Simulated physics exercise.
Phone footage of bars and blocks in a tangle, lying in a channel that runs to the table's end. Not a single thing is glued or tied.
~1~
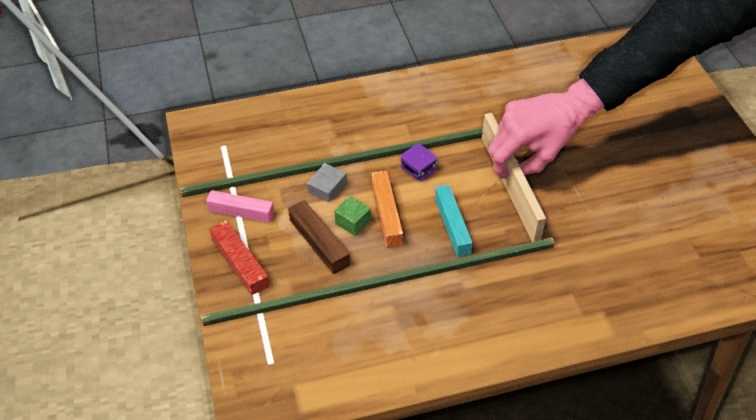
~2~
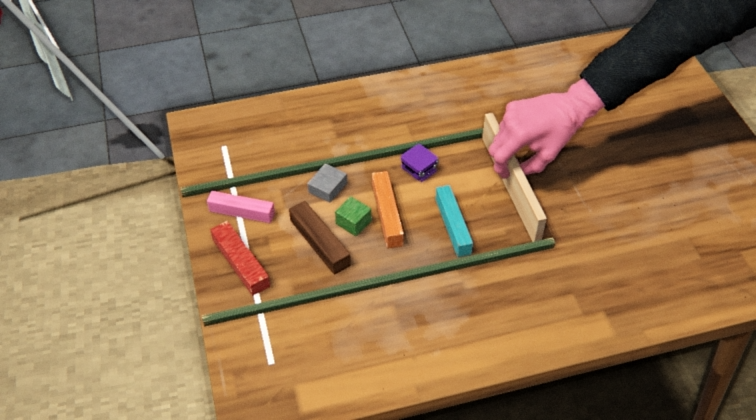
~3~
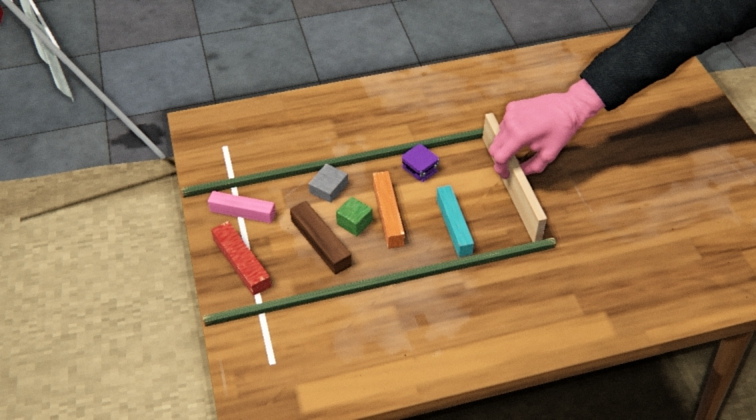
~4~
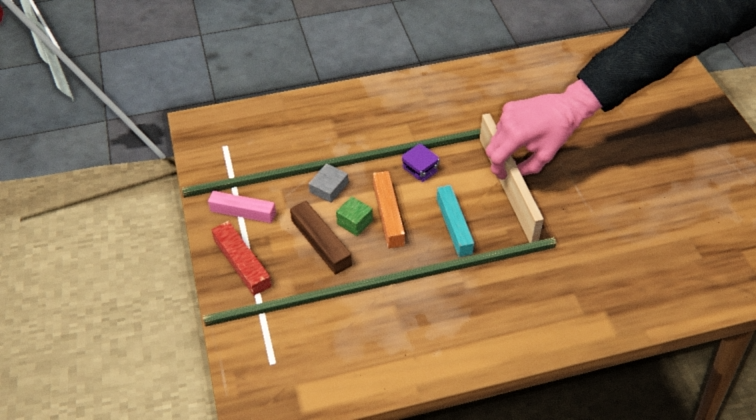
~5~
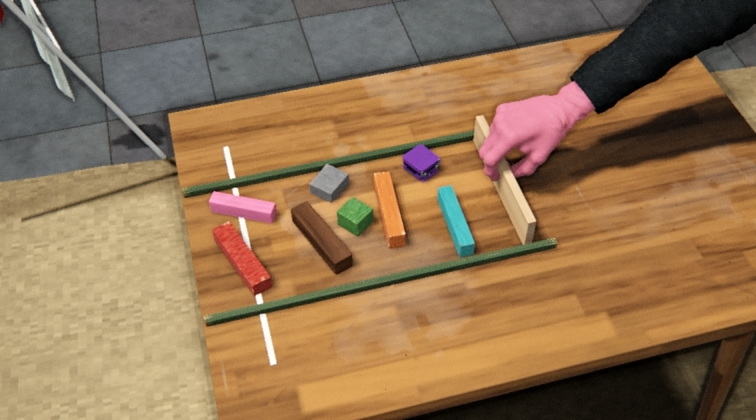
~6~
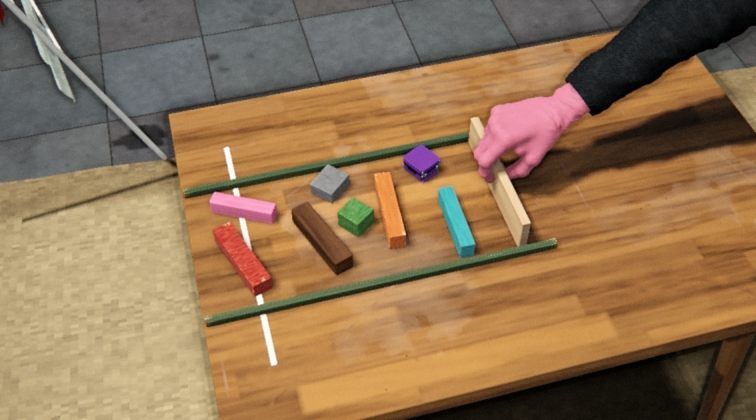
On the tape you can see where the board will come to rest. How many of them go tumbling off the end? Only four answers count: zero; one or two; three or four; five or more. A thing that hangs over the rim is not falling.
Pieces that go over the edge: One, or two at most.
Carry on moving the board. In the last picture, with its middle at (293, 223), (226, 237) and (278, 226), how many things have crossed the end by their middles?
First 0, then 5, then 0.
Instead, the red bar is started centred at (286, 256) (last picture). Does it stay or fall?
Red bar: Gone.
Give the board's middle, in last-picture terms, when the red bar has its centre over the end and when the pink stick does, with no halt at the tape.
The red bar puts it at (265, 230), the pink stick at (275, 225).
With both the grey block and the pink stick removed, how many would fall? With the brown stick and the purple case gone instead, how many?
Going first to second: 1 and 0.
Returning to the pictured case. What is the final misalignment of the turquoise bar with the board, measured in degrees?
Angle: Close to 0 degrees.
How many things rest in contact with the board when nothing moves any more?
The number is 2.
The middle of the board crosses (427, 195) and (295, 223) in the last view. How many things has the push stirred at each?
By then 2, and 8.
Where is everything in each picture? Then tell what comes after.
Red bar (239, 257); pink stick (241, 207); brown stick (319, 237); board (512, 176); tape (245, 244), in the first frame.
Pink stick (241, 207); green block (353, 216), in the second frame.
Brown stick (320, 237); turquoise bar (454, 221), in the third frame.
Red bar (241, 258); board (509, 177), in the fourth frame.
Pink stick (243, 207); purple case (421, 164), in the fifth frame.
Red bar (242, 259); pink stick (244, 208); brown stick (322, 238); board (498, 180); tape (248, 245), in the sixth frame.
Early on, none off yet; red bar at rest near (242, 259); pink stick at rest near (244, 208); brown stick at rest near (322, 238).
A while later, none off yet; red bar at rest near (242, 259); pink stick moving near (238, 210); brown stick travelled a little near (280, 256).
Finally, the number that fall off is one or two; lost, pink stick and red bar.
